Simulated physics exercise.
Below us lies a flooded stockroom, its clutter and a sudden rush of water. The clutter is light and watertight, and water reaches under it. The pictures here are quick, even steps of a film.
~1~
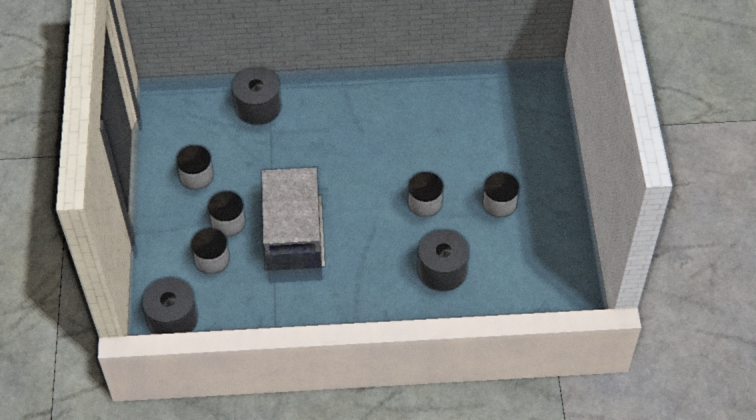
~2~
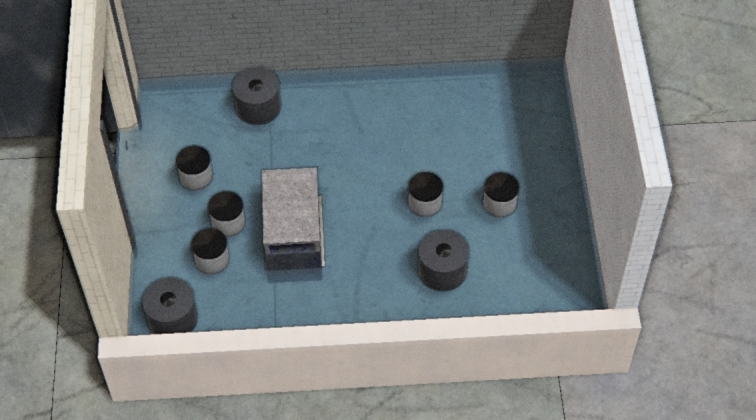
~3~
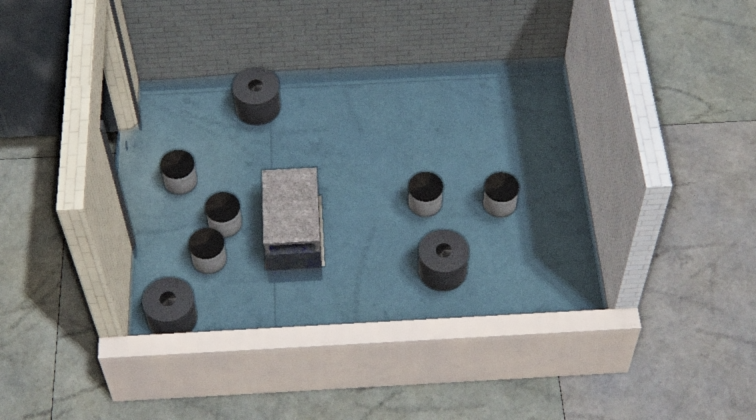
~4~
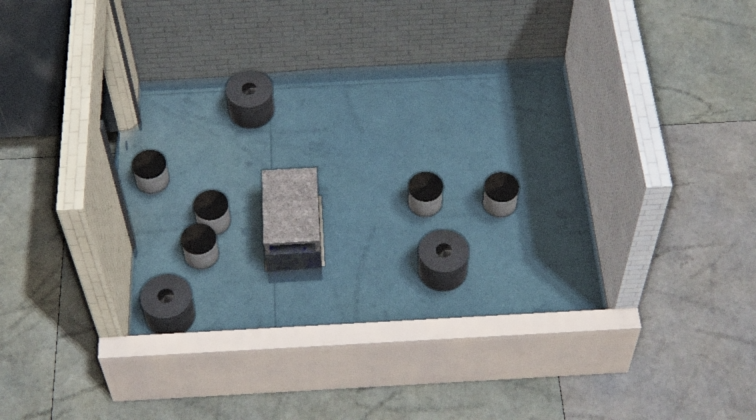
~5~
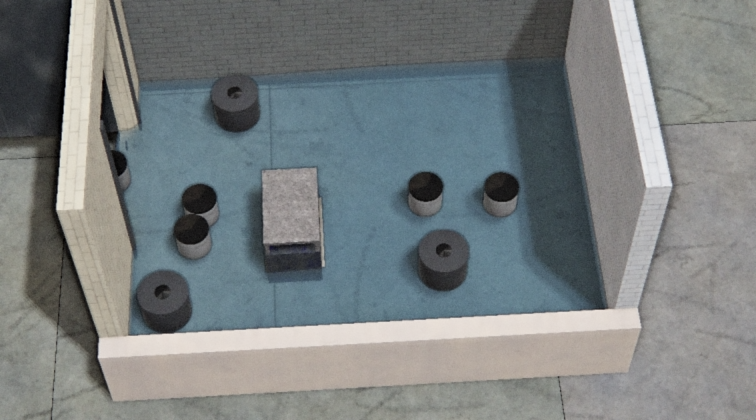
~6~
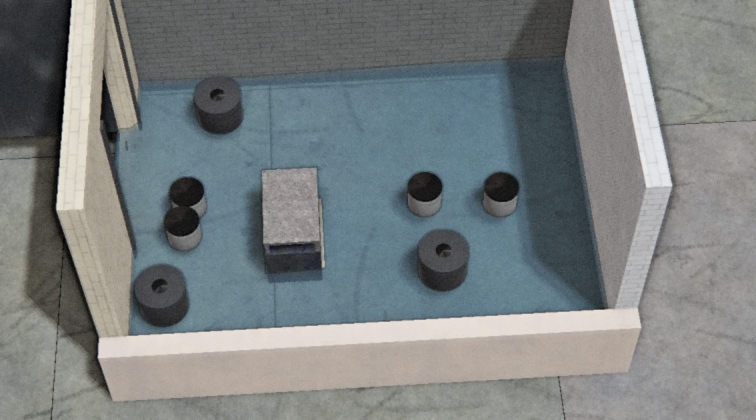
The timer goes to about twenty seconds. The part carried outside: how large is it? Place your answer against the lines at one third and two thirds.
It sits at or past the two-thirds line.
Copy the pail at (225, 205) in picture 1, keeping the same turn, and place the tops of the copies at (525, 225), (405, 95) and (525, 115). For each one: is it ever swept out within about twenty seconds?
Copy by copy, in the order given: Not carried off, swept away, not carried off.
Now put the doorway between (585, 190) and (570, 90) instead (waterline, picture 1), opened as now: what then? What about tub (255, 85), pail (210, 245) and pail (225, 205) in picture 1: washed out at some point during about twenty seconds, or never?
My answer, each in turn: Lost, not lost, not lost.
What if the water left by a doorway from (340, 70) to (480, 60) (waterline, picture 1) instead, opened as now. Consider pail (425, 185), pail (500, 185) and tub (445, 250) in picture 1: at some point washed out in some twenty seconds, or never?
Listed order gives departs, departs, departs.
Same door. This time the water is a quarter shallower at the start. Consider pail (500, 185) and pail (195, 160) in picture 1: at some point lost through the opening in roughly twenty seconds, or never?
In that order: Inside, out.
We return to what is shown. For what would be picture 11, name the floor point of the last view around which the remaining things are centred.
I'd say somewhere close to (352, 242).
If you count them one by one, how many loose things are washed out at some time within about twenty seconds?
7.
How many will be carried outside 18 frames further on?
My count is 5.
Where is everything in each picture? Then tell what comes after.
The first picture shows a pail at (226, 206) floats; a pail at (209, 243), afloat; 0 of 8 have shifted.
The second picture shows a pail at (226, 206), afloat; a pail at (209, 243) floats; 0 of 8 have shifted.
The third picture shows a pail at (222, 206) floats, close to its start; a pail at (206, 243), afloat, close to its start; 1 of 8 have shifted.
The fourth picture shows a pail at (211, 204), afloat, close to its start; a pail at (198, 238), afloat, close to its start; 5 of 8 have shifted.
The fifth picture shows a pail at (199, 198), afloat, close to its start; a pail at (191, 229) floats, close to its start; 5 of 8 have shifted.
The sixth picture shows a pail at (187, 191) floats, a stride from its start; a pail at (182, 220) floats, a stride from its start; 5 of 8 have shifted.
A moment on, 4 of 8 are out; 4 afloat.
Next, 5 of 8 are out; 3 afloat.
Later, 6 of 8 are out; 2 afloat.
In the end, 7 of 8 are out; 1 afloat.
